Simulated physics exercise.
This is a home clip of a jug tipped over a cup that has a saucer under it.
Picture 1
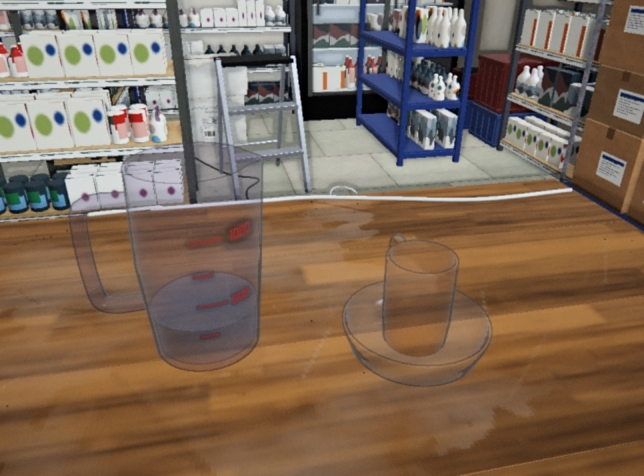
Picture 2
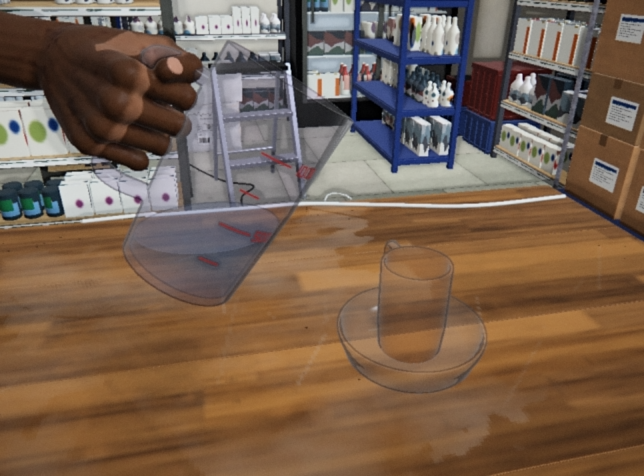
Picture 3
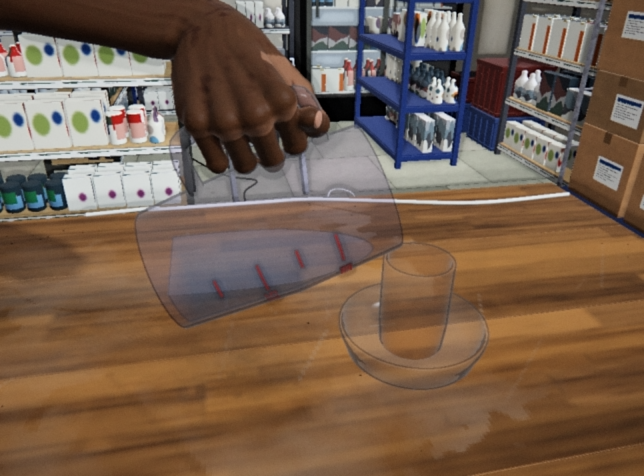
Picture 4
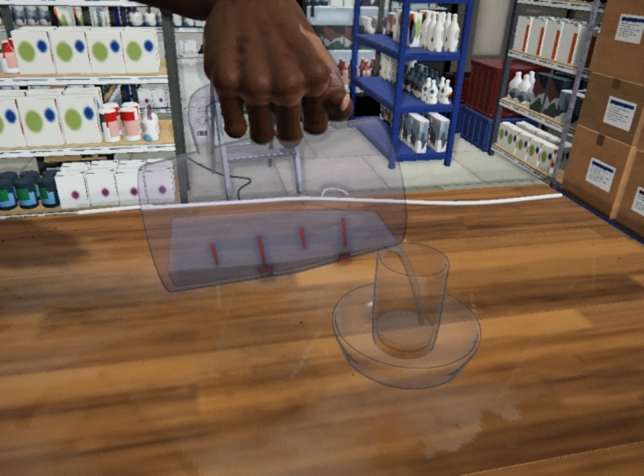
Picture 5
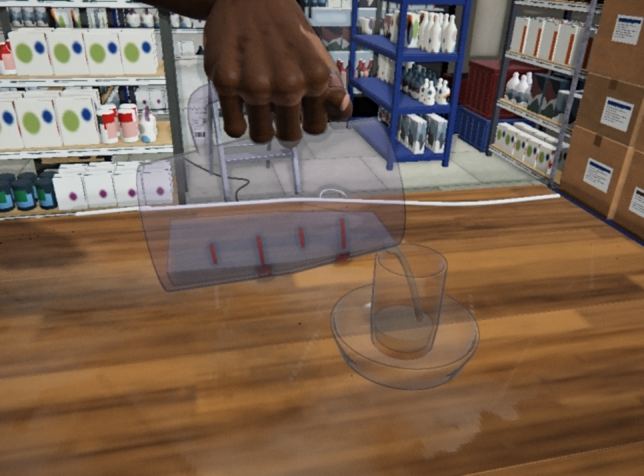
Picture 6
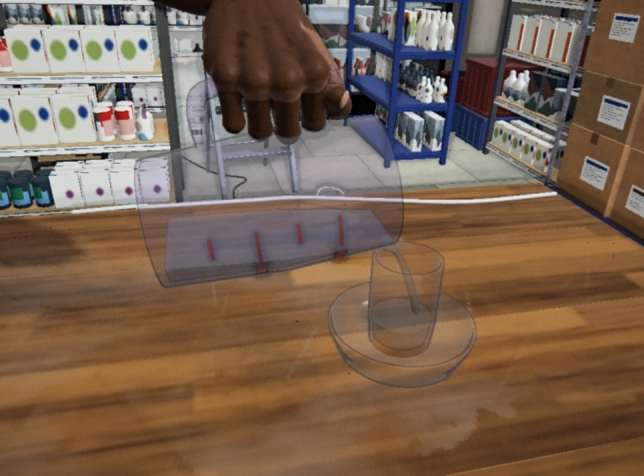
In this clip, a hand lifts a clear jug of water from a wooden counter, tilts it to the right over an empty clear cup on a saucer, and pours a thin stream that partly fills the cup.
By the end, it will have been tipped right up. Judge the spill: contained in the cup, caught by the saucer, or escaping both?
It reaches the saucer and stops.
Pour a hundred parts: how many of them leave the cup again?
Around 25 per cent.
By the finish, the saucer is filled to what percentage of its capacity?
Fill at end: Approx. 30 in a hundred.
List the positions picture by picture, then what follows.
Nothing is moving yet; jug (200, 254) about a quarter full; cup (418, 295) empty; saucer (444, 370) dry, in the first picture.
The jug is picked up; jug (234, 176) tipped 30° with all of its load; cup (413, 302) empty, in the second picture.
The jug leans over the cup; jug (276, 226) tipped 70° with all of its load; cup (415, 298) empty, in the third picture.
The water is flowing; jug (279, 205) tipped 80° with nearly all of its load; cup nearly empty, surface at (405, 326), in the fourth picture.
The water is flowing; jug (277, 205) tipped 80° with nearly all of its load; cup (407, 299) about a quarter full, in the fifth picture.
The water is flowing; jug (275, 202) tipped 80° with about three quarters of its load; cup about a quarter full, surface at (402, 314); saucer (429, 371) dry, in the sixth picture.
Next, the cup is about three quarters full; the saucer is dry.
After that, the cup is full to the brim; the saucer is wet, with room to spare.
Finally, the cup is full to the brim; the saucer is wet, with room to spare.
